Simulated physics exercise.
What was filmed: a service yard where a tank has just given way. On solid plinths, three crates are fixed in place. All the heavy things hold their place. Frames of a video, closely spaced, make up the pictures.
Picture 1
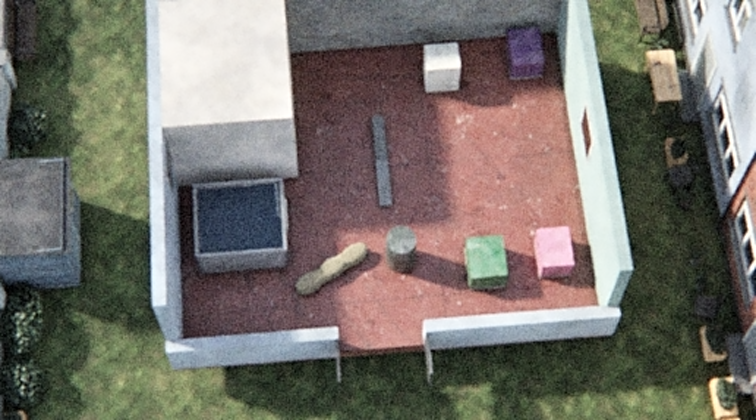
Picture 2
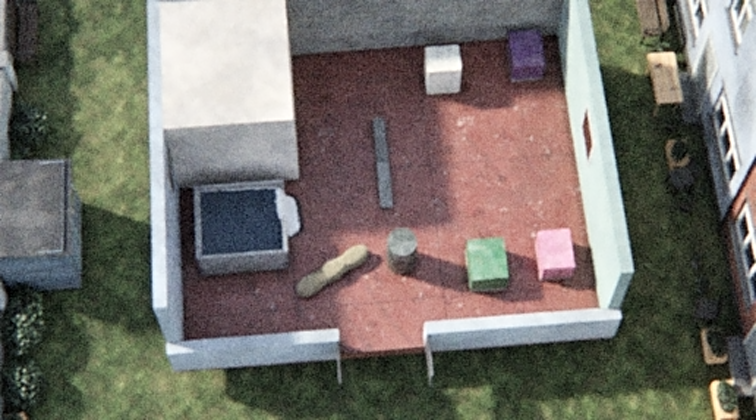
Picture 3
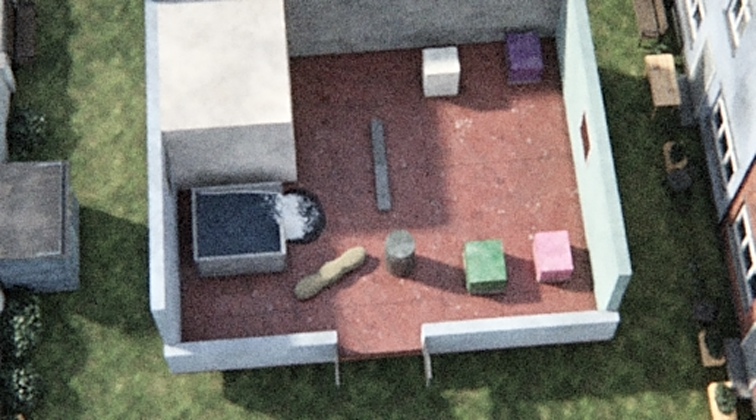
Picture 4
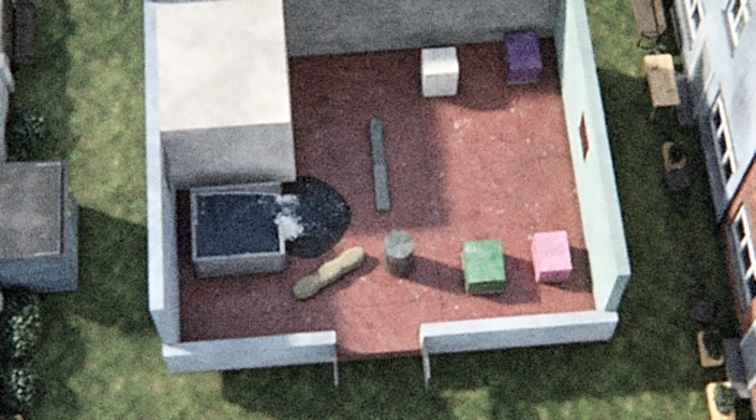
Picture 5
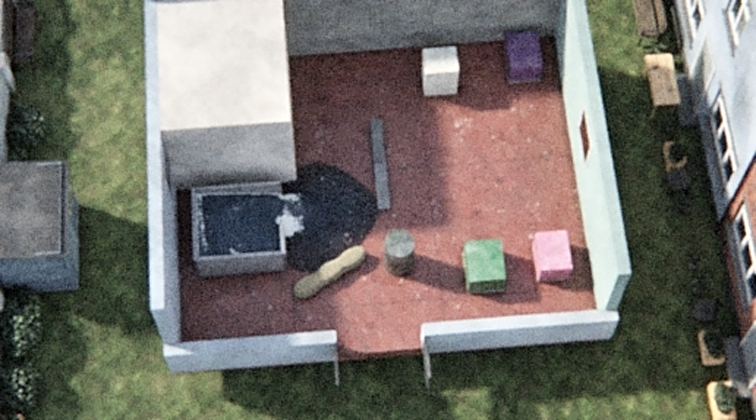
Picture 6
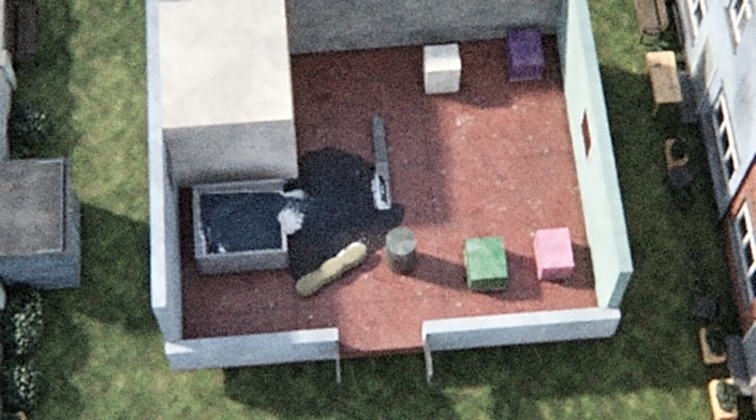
At the start, dark water sits still in a pale tank at the left of a red-floored walled yard, with coloured blocks standing to the right. Water then bursts from the tank's right side, foaming white, and spreads rightward across the floor in a widening dark pool, reaching the narrow grey strip.
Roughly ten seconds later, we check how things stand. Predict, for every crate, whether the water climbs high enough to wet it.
One by one: The purple crate is hit by the water, the green crate is hit by the water, the pink crate is hit by the water.
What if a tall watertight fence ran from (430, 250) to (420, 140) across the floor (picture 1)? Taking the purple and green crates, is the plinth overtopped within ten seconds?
The purple crate gets flooded; the green crate stays out of it.
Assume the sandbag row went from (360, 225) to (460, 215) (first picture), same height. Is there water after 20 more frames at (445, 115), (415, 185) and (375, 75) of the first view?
As listed: Submerged, submerged, submerged.
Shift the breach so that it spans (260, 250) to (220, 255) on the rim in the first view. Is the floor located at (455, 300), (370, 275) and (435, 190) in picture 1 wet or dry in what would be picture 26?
Taking the points one after the other, they come out inundated, inundated and not soaked.
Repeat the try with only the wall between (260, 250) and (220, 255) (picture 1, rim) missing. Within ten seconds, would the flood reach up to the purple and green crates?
First the purple crate: It is never reached; then the green crate: It gets reached.
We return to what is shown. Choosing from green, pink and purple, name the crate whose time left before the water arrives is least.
My pick is the green one.
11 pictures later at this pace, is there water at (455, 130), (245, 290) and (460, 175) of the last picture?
Point one sodden, point two left clear, point three sodden.
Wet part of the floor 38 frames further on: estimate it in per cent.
I'd guess some 75 per cent.
A moment on, water covers 25 % of the floor; the purple crate not reached, the green crate water round its plinth, the pink crate not reached.
Next, water covers 45 % of the floor; the purple crate not reached, the green crate water round its plinth, the pink crate water round its plinth.
Then, water covers 60 % of the floor; the purple crate water round its plinth, the green crate water round its plinth, the pink crate water round its plinth.
Later, water covers 75 % of the floor; the purple crate water round its plinth, the green crate water round its plinth, the pink crate water round its plinth.
In the end, water covers 95 % of the floor; the purple crate was topped, the green crate was topped, the pink crate was topped.
